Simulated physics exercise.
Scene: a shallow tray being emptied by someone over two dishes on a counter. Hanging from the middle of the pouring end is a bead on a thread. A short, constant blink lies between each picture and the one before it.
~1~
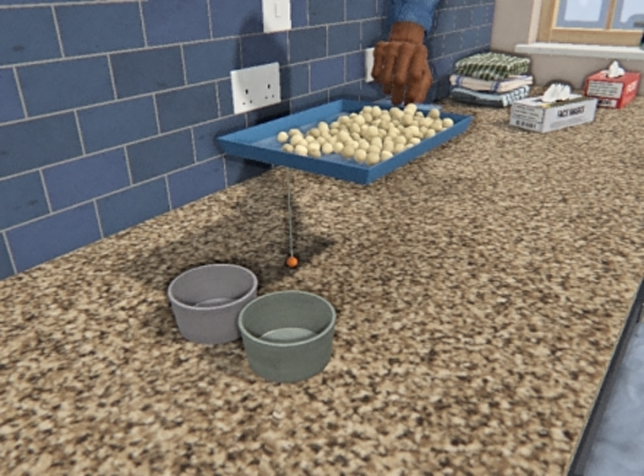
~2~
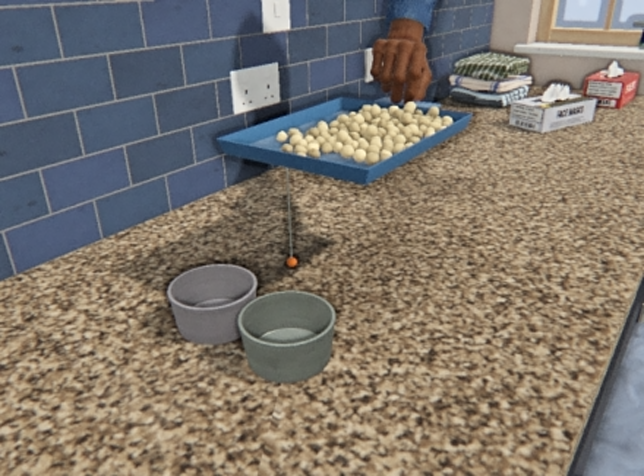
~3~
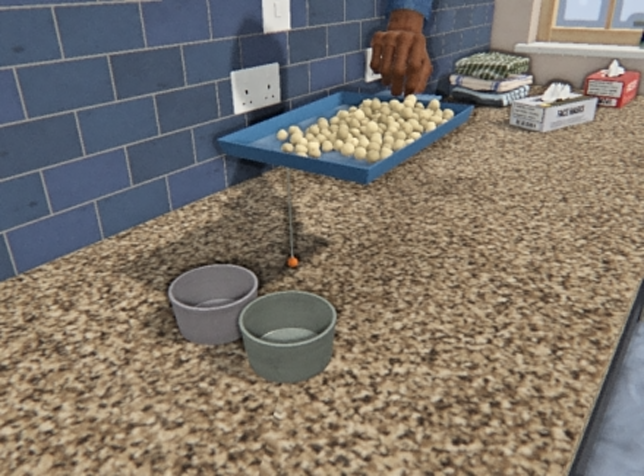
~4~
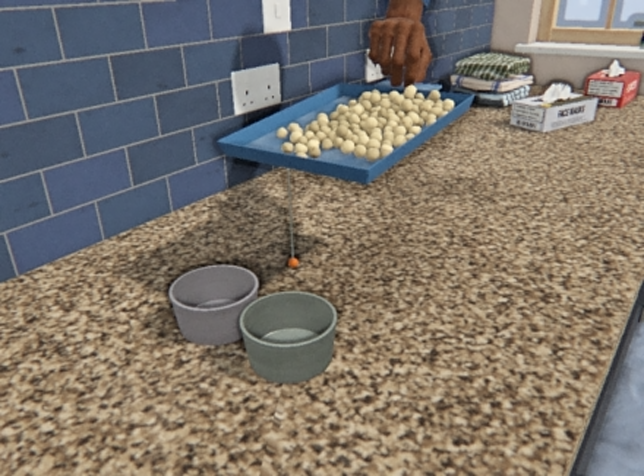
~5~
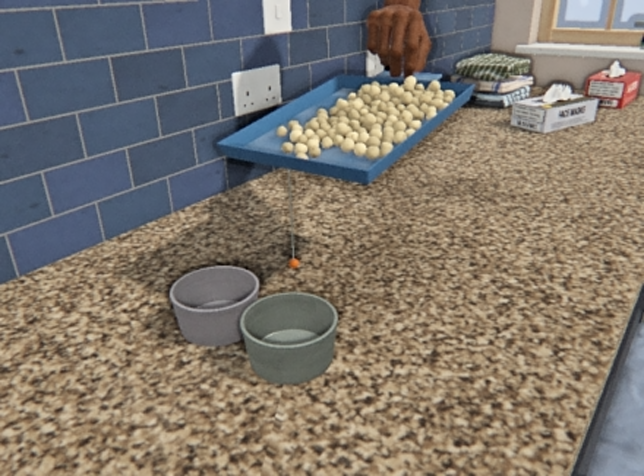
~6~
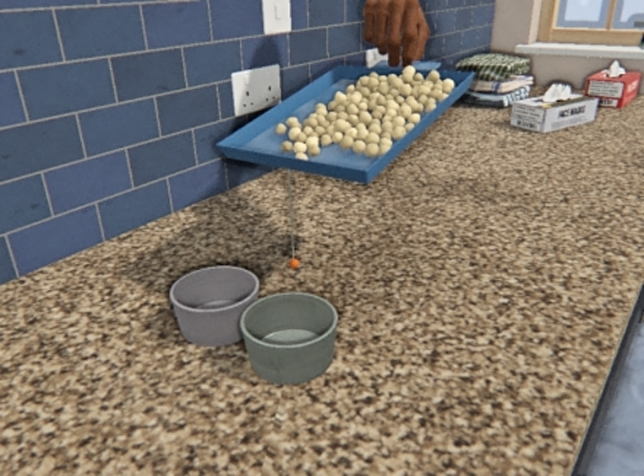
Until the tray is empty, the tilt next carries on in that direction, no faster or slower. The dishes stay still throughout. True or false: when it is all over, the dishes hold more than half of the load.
True.
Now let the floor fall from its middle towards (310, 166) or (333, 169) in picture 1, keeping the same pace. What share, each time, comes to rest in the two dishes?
The share is 60 per cent in the first and 50 per cent in the second.
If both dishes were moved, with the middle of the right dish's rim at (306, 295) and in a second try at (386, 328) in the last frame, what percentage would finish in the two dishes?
It comes to near 40 per cent the first time and near 20 per cent the second time.
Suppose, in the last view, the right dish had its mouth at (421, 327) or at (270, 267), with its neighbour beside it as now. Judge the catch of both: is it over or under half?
The dishes end up with the lesser share in the first try and the lesser share in the second.
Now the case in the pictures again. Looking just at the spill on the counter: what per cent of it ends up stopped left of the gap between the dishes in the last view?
I make it about 60 percent or so.
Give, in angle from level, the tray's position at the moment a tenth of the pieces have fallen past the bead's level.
It is at around 105 degrees.
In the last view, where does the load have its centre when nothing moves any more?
Roughly pixel (234, 322).
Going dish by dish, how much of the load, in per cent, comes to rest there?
Looks like close to 40 % lands in the left dish and close to 30 % in the right one.
Soon after the last picture, tray tipped steeply; nearly all on the tray; a stray few in the right dish; a stray few in the left dish; a stray few outside both; a stray few in the air.
A little later, tray tipped right over; nearly all on the tray; a stray few in the right dish; a stray few in the left dish; a stray few outside both; a stray few in the air.
Later still, tray tipped past a quarter turn; about a third in the right dish; about half in the left dish; about a quarter outside both.
At rest, tray tipped past a quarter turn; about a third in the right dish; about half in the left dish; about a quarter outside both.
